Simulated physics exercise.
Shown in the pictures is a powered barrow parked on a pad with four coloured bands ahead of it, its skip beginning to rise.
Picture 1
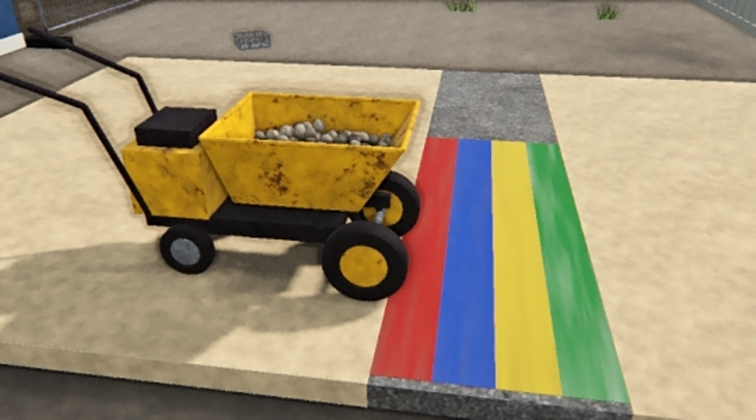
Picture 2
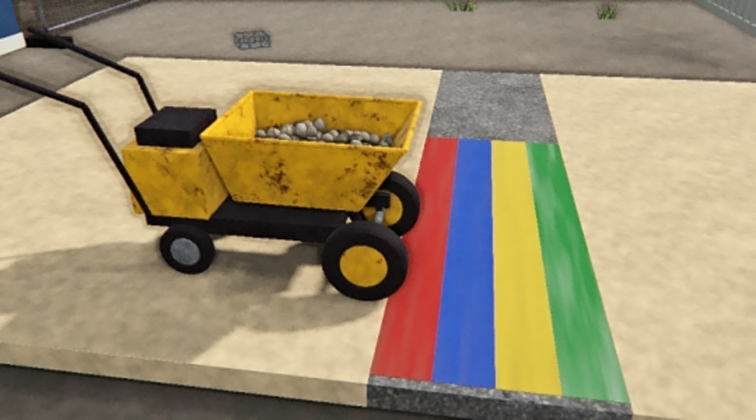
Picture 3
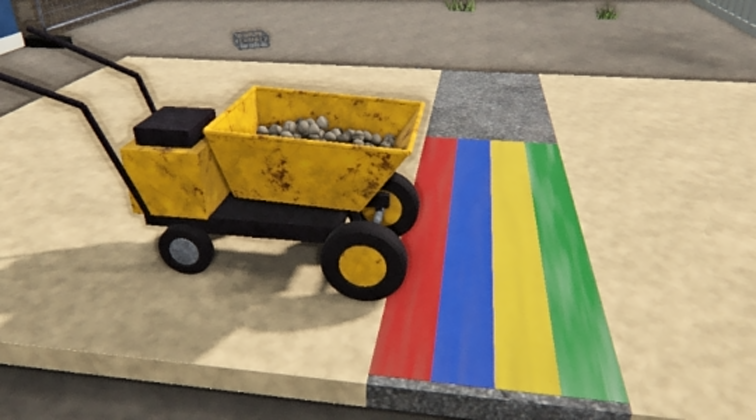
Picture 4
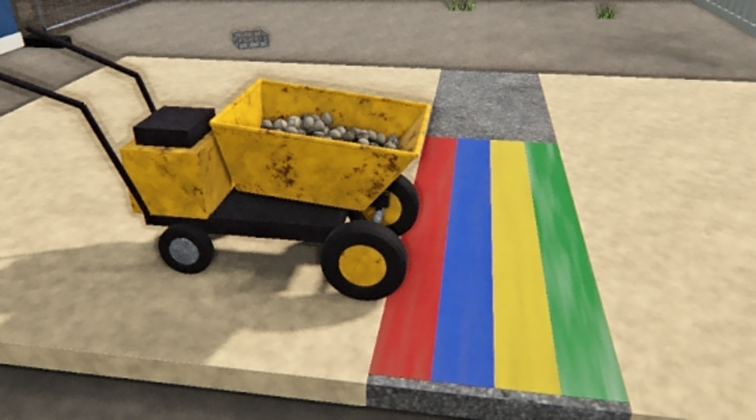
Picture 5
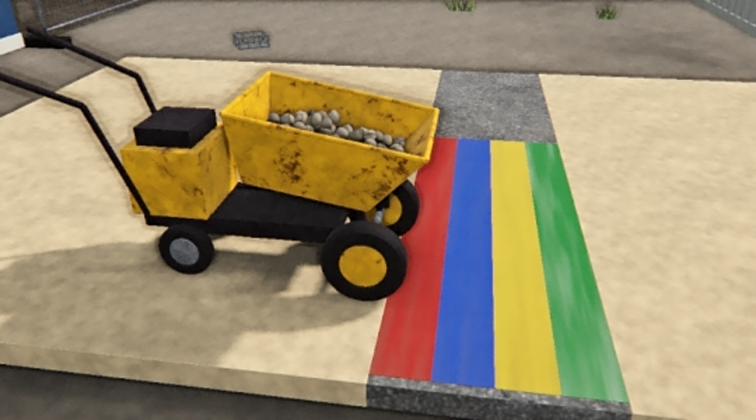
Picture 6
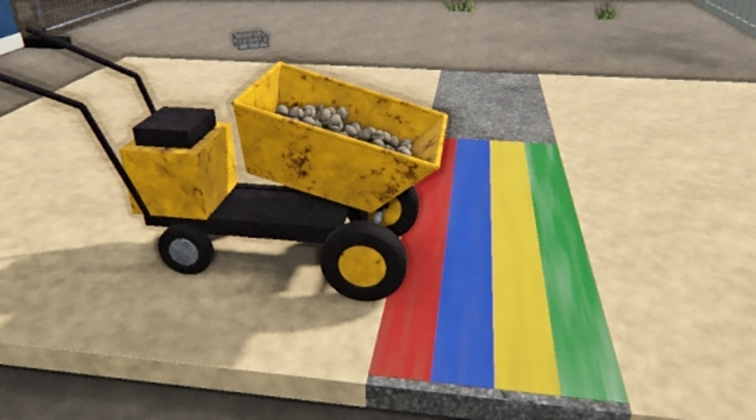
On a pad beside four coloured strips, a barrow's yellow skip of pebbles tilts forward.
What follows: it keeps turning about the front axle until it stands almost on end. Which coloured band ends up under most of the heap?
The yellow one.
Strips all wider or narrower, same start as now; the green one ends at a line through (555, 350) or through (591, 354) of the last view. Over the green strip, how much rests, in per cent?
Shares: About 30 per cent; about 40 per cent.
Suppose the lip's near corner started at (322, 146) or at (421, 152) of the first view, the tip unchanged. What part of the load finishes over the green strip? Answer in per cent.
The first stop gives 10 per cent; the second gives 30 per cent.
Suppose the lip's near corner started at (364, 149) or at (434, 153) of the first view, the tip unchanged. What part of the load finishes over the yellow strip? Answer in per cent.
It works out to 40 per cent in the first case and 30 per cent in the second.
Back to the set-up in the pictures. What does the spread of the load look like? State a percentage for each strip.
Red: About 0; blue: About 5; yellow: About 40; green: About 30.
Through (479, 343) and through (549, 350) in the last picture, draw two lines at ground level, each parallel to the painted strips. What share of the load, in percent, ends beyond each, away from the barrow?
The first comes to 80 %, the second to 40 %.
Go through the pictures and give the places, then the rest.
The first picture shows lip of the skip (403, 151), level; top of the load (310, 145), river pebbles; red strip (408, 331); blue strip (466, 336); yellow strip (525, 342); green strip (585, 348).
The second picture shows lip of the skip (405, 152), level; top of the load (311, 144).
The third picture shows lip of the skip (409, 153), tipped barely; top of the load (299, 148).
The fourth picture shows lip of the skip (416, 156), tipped a little; top of the load (300, 136).
The fifth picture shows lip of the skip (426, 161), tipped a little; top of the load (293, 133).
The sixth picture shows lip of the skip (436, 168), tipped clearly; top of the load (301, 127); red strip (407, 330); blue strip (465, 336); yellow strip (523, 342); green strip (584, 348).
Just after the last frame, skip tipped steeply; every one in the skip.
A moment on, skip tipped right over; almost all in the skip; about a tenth over the yellow strip; just a few falling.
Further on, skip tipped right over; roughly a quarter in the skip; just a few over the blue strip; roughly a third over the yellow strip; roughly a quarter over the green strip; about a tenth off the paint.
When it is over, skip tipped right over; about a tenth in the skip; not one over the red strip; just a few over the blue strip; roughly a third over the yellow strip; roughly a quarter over the green strip; about a tenth off the paint.
